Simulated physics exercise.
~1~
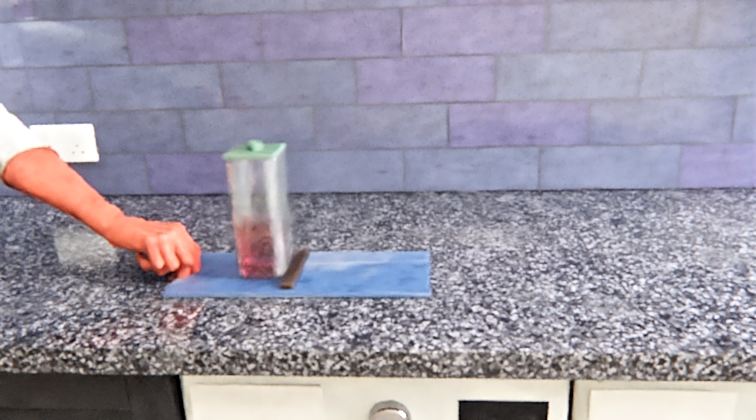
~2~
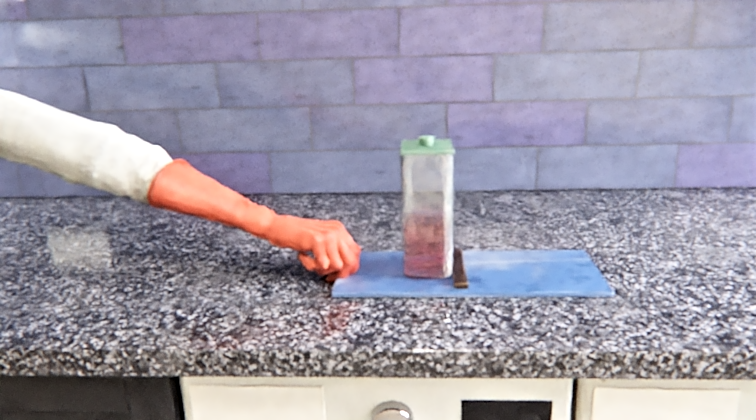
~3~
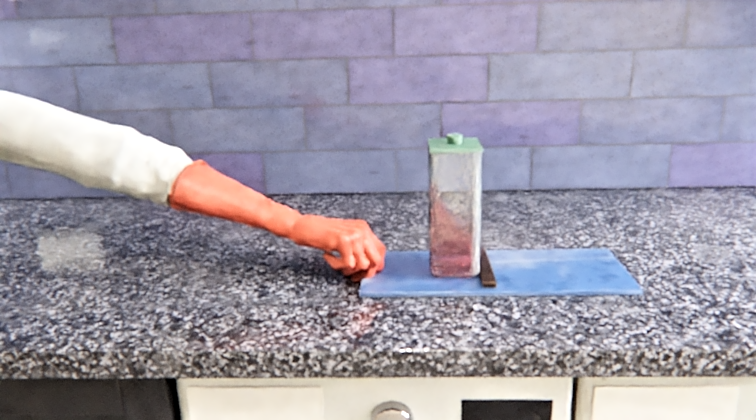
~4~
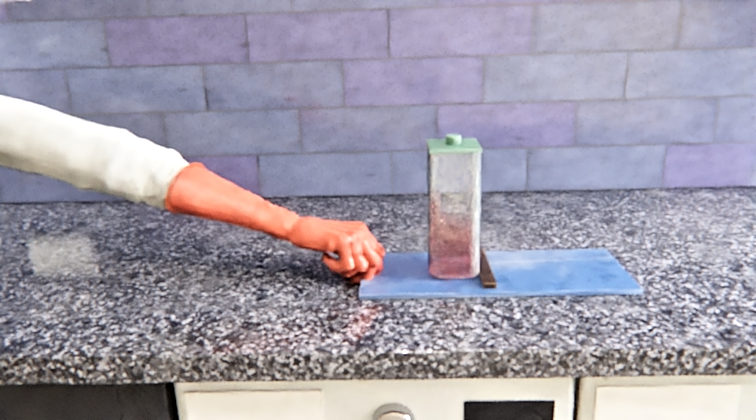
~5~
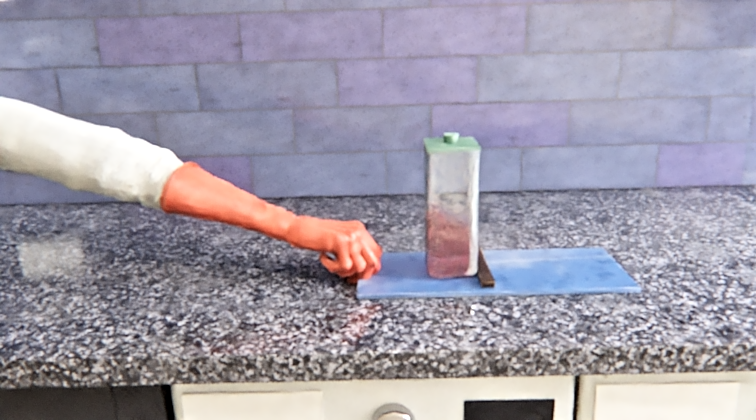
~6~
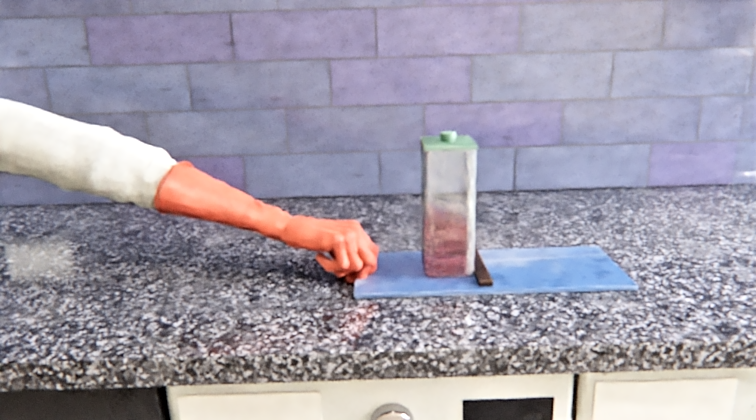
On a speckled kitchen countertop, a hand slides a blue board to the right, carrying a clear, green-capped container of pinkish liquid against a thin dark strip. The board stops, and the container remains upright beside the strip, with the hand still at the board's left end.
